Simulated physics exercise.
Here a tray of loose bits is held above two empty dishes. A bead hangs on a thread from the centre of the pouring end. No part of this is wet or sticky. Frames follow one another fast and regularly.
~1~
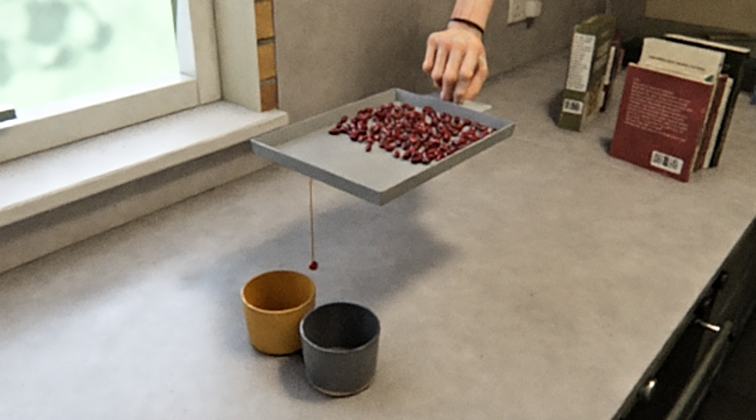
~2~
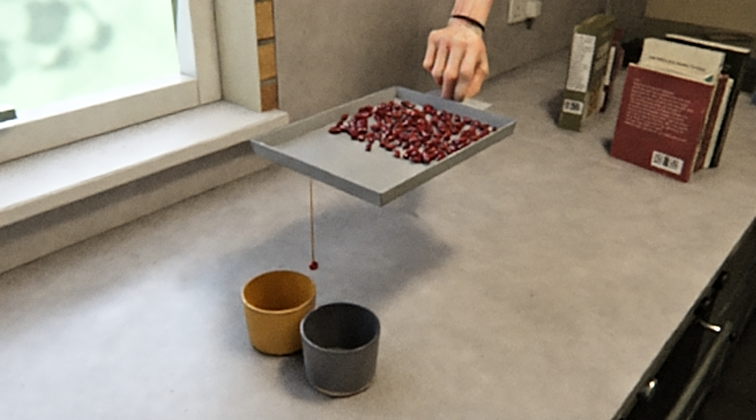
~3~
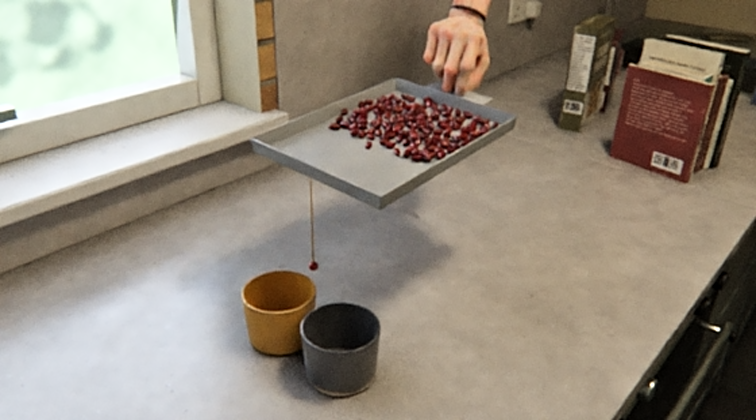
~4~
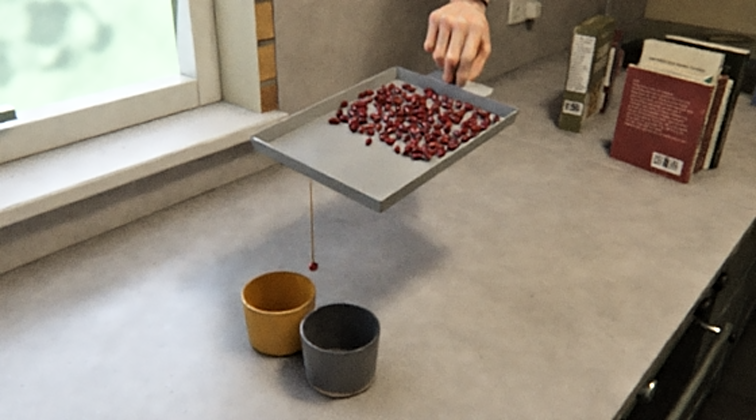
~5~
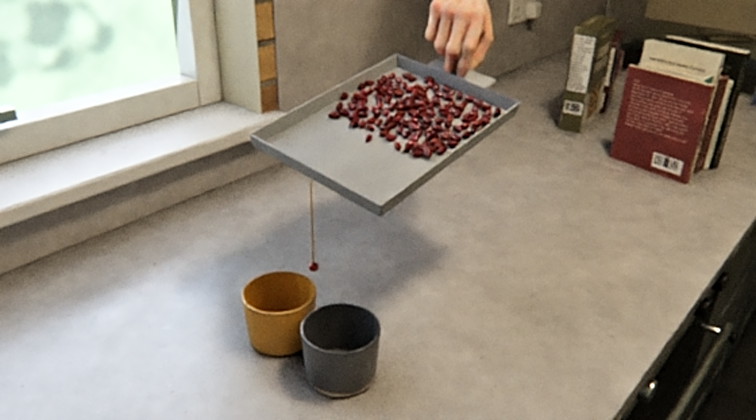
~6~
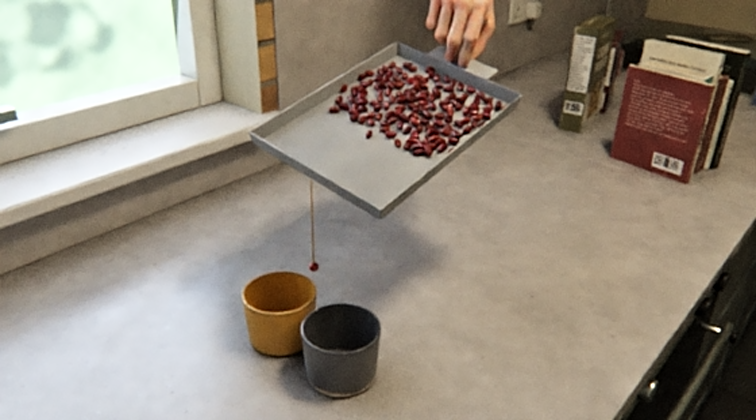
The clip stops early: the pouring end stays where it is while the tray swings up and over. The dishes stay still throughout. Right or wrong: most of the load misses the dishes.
Right, the dishes get under half.
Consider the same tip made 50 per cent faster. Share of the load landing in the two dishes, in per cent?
Near 40 in a hundred.
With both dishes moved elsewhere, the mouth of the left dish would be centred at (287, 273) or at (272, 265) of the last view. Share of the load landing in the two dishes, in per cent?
Around 50 and around 20 per cent, in that order.
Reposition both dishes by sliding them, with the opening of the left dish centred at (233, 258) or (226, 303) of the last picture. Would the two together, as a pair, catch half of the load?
First place: Short of half; second place: Short of half.
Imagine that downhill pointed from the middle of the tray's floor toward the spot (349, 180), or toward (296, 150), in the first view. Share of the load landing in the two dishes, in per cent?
Lab note: Try 1 = 80 %, try 2 = 10 %.
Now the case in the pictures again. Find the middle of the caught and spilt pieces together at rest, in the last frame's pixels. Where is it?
Close to (377, 350), more or less.
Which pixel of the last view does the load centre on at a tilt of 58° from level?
The middle of the pieces sits at roughly (380, 183).
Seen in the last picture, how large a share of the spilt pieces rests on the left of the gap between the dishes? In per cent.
It works out at some 0 percent.
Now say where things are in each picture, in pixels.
Corners of the pouring end at (254, 140) and (380, 190), level; middle of the load at (412, 131), kidney beans; left dish at (253, 325); right dish at (313, 364); bead on its thread at (313, 266), in the first frame.
Corners of the pouring end at (254, 139) and (381, 191), level; middle of the load at (412, 130), in the second frame.
Corners of the pouring end at (254, 138) and (381, 194), tipped barely, lowest at the right corner; middle of the load at (412, 126), in the third frame.
Corners of the pouring end at (253, 136) and (380, 198), tipped a little, lowest at the right corner; middle of the load at (412, 119), in the fourth frame.
Corners of the pouring end at (253, 134) and (380, 203), tipped a little, lowest at the right corner; middle of the load at (413, 113), in the fifth frame.
Corners of the pouring end at (253, 132) and (380, 206), tipped clearly, lowest at the right corner; middle of the load at (413, 107); left dish at (253, 327); right dish at (314, 366), in the sixth frame.
Soon, tray tipped steeply; nearly all on the tray; a stray few in the right dish; a small part in the air.
A while on, tray tipped right over; about two thirds on the tray; a small part in the right dish; a small part outside both; a small part in the air.
Towards the end, tray tipped past a quarter turn; about a quarter in the right dish; most outside both.
Finally, tray tipped past a quarter turn; about a quarter in the right dish; none in the left dish; most outside both.
